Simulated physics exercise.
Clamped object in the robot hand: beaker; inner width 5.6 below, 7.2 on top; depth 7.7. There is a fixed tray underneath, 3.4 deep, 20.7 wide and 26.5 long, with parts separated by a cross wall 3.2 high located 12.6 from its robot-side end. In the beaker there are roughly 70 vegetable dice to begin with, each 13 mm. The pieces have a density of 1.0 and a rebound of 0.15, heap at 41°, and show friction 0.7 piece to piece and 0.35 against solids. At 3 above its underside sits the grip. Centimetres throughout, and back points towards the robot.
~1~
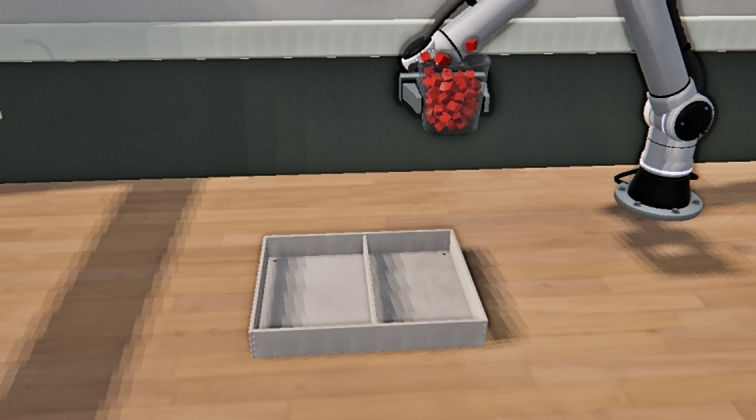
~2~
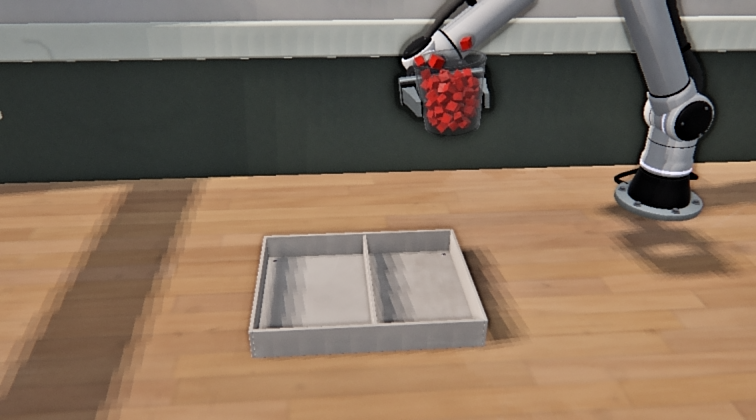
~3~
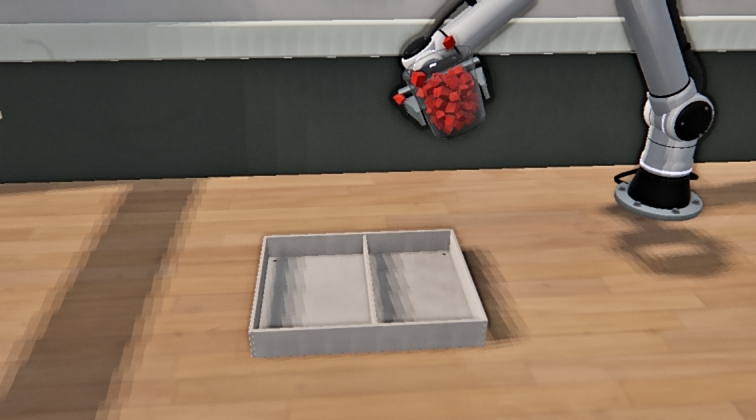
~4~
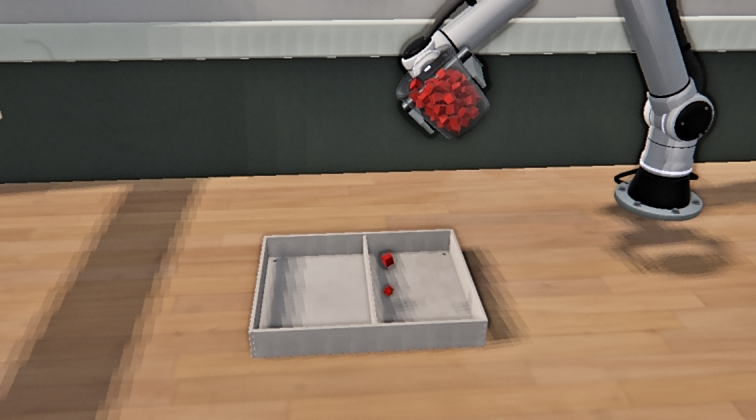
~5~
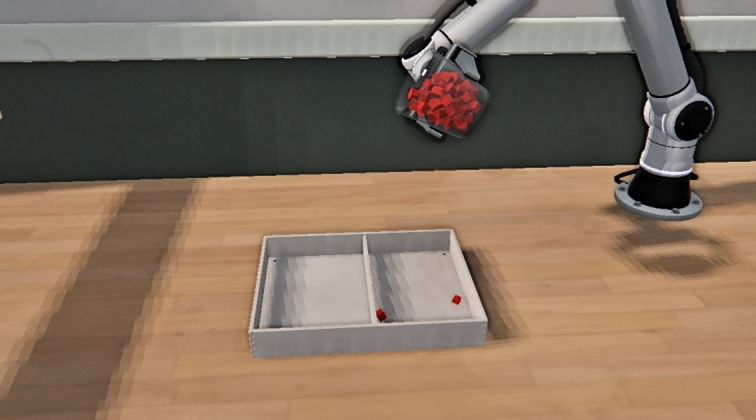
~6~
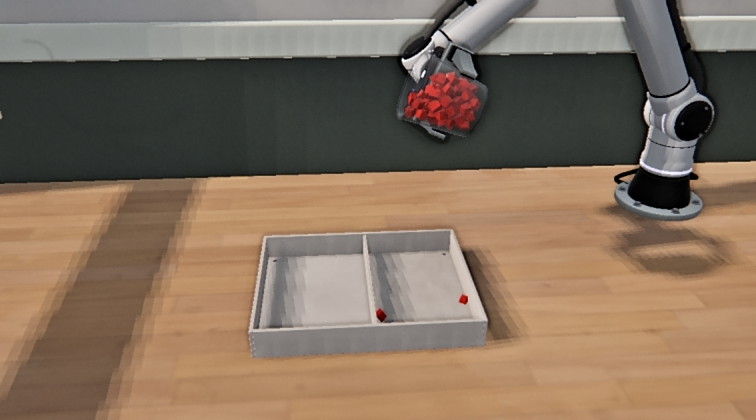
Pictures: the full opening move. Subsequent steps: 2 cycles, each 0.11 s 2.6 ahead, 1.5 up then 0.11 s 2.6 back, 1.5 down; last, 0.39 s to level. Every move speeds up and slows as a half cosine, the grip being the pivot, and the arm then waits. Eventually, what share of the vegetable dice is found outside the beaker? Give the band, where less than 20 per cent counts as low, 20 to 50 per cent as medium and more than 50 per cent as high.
Medium.
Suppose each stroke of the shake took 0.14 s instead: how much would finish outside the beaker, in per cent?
Estimate for that case: 15 %.
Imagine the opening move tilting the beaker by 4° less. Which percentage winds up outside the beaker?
About 25 %.
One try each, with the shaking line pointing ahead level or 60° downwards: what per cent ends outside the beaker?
Roughly 25 per cent, then 5 per cent.
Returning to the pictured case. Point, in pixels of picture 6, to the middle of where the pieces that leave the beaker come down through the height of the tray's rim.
(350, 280).
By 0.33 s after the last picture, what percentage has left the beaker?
20 %.
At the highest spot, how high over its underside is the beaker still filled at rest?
I'd put it at close to 7.0 centimetres.
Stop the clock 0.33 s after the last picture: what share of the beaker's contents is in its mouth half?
About 45 per cent.
Then, 0.33 s on, tilted 66° forward, highest piece 30 above the table; 57 in the beaker, 3 in the robot-side part, 2 in the far-side part, 11 in flight or on a rim.
Then, 0.66 s on, tilted 25° forward, highest piece 30 above the table; 48 in the beaker, 17 in the far-side part, 6 in the robot-side part, 2 in flight or on a rim.
Then, 1.03 s on, level, highest piece 31 above the table; 48 in the beaker, 19 in the far-side part, 6 in the robot-side part.
Then, 2.08 s on, level, highest piece 31 above the table; 48 in the beaker, 19 in the far-side part, 6 in the robot-side part.
In the end, 48 in the beaker, 19 in the far-side part, 6 in the robot-side part. That is 34 % outside the beaker.
